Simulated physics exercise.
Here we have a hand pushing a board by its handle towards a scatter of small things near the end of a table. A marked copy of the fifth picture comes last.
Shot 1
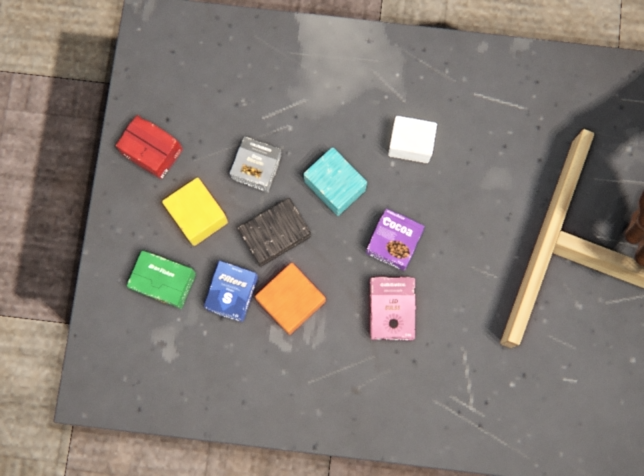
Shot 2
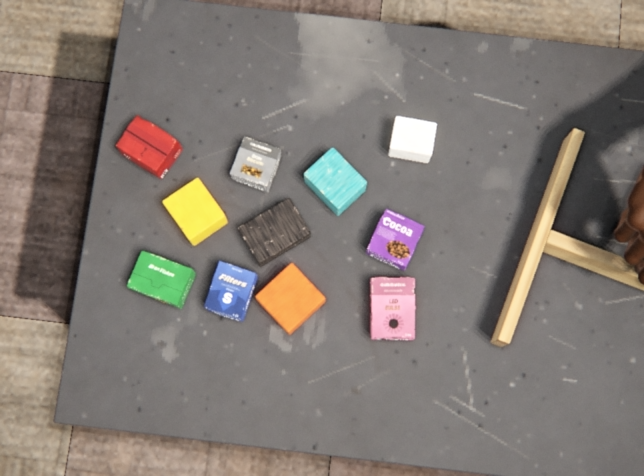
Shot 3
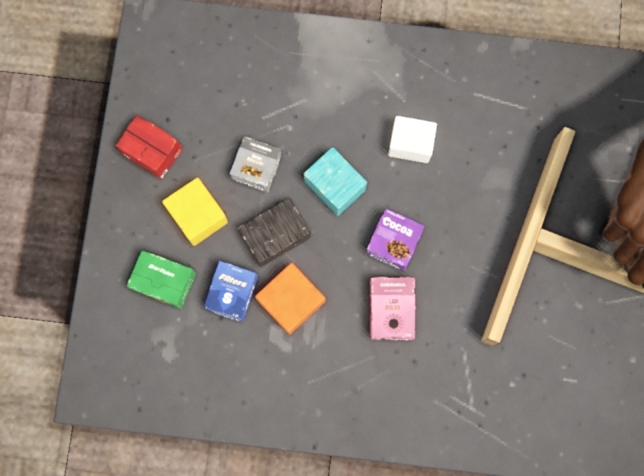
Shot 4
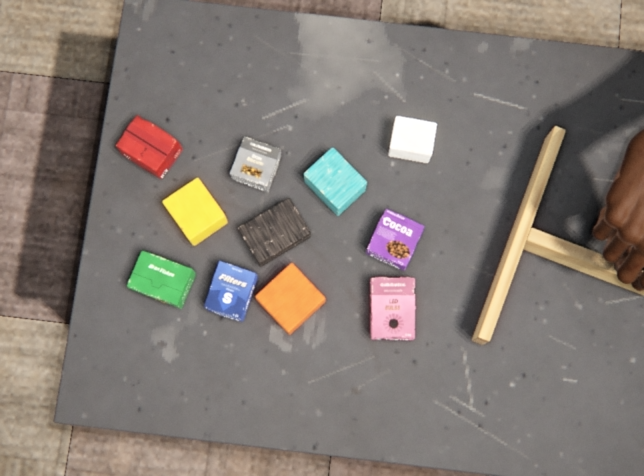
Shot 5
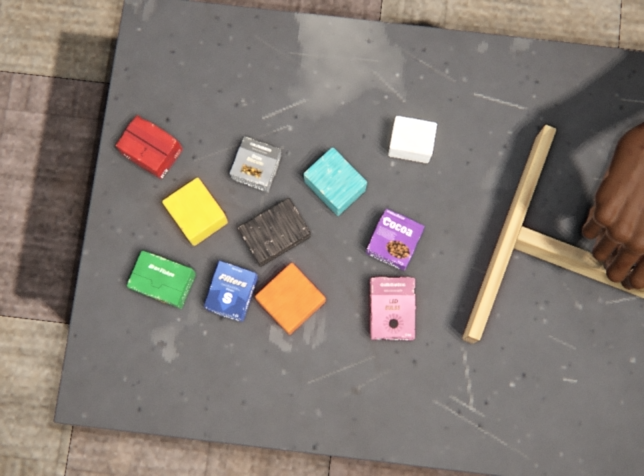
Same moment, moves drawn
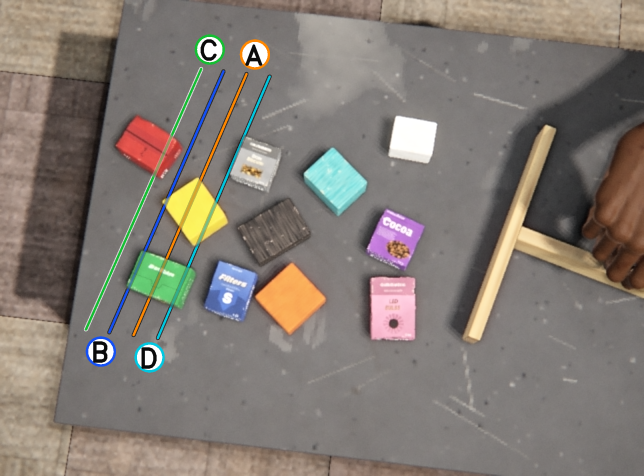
The clip shows a dark tabletop scattered with small, colourful boxes and blocks, while at the right a hand holding a T-shaped wooden tool slides it slowly a short way left, the items staying still throughout.
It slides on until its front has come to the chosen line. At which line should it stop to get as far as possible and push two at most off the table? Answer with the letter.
No third one falls up to D.
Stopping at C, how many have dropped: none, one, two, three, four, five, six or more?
Six or more.
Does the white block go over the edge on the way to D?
No.
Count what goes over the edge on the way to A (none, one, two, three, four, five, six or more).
Three.
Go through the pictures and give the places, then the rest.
The first frame shows board (552, 235); pink box (392, 309); turquoise block (335, 182).
The second frame shows board (543, 233); red box (150, 148).
The third frame shows board (533, 232); orange block (291, 299).
The fourth frame shows board (523, 231); black block (274, 233).
The fifth frame shows board (513, 230); grey packet (256, 165); yellow block (196, 212); blue box (232, 292).
On the copy, A at (191, 201); B at (168, 198); C at (145, 196); D at (215, 204).
On D. First, board (406, 218); white block (409, 137); pink box (344, 301).
Then, board (300, 206); green packet (98, 269); blue box (145, 279).
Finally, board (216, 196); green packet over the edge; blue box over the edge; two fallen.
By contrast, A drops three; B drops five; C drops six.
